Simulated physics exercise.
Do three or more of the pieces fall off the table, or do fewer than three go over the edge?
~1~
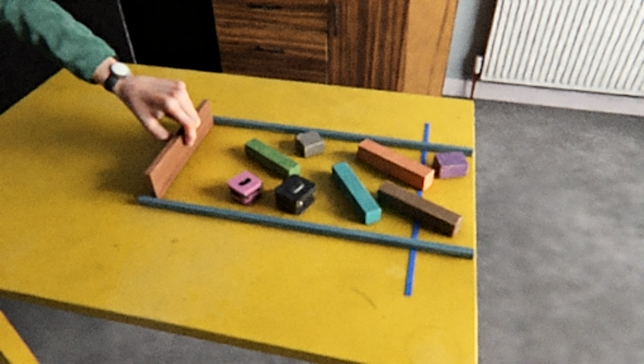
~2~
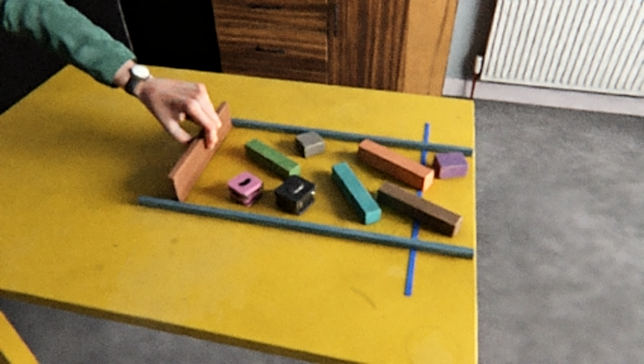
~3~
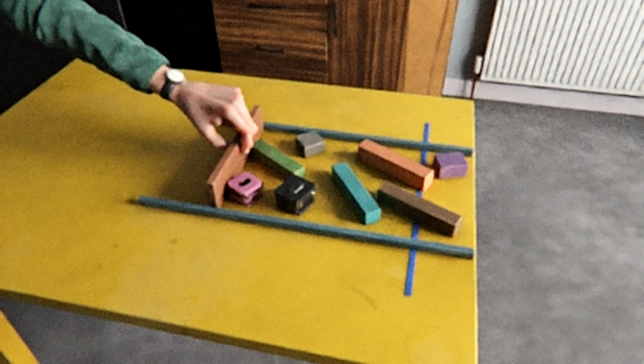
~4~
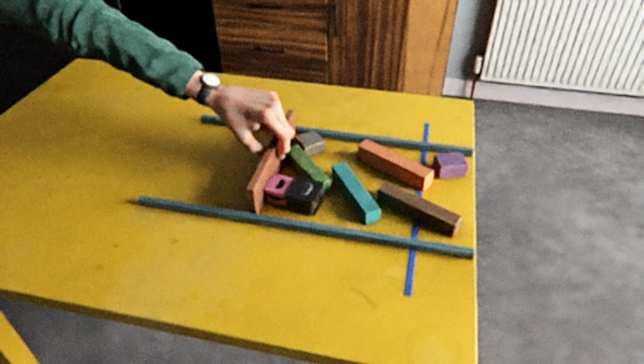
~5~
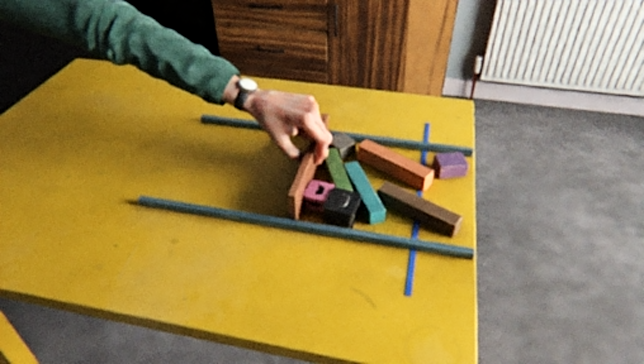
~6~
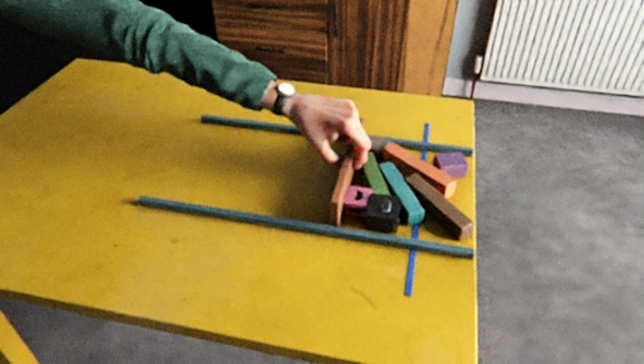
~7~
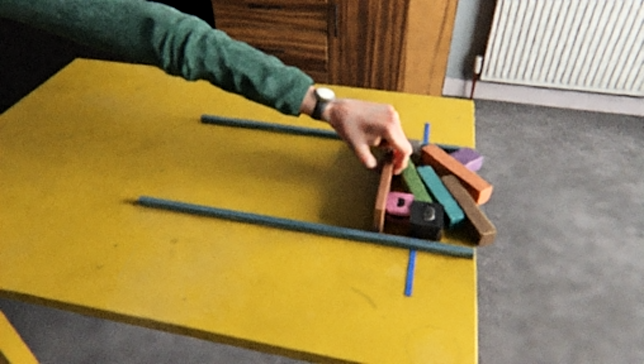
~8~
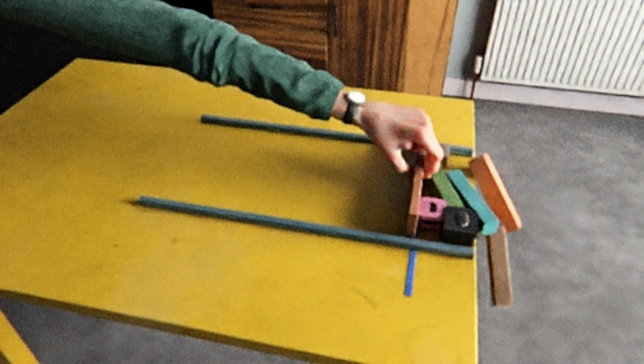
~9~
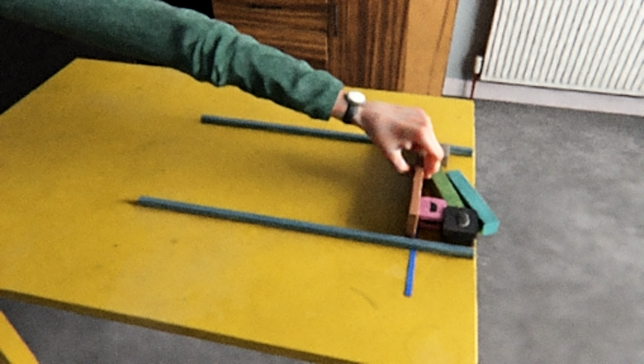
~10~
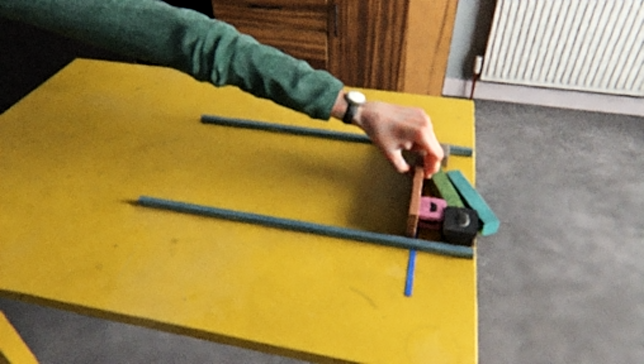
Three or more fall off. The orange bar, the brown bar and the purple block are gone from the table, while the pieces nearest the board stay at the edge.
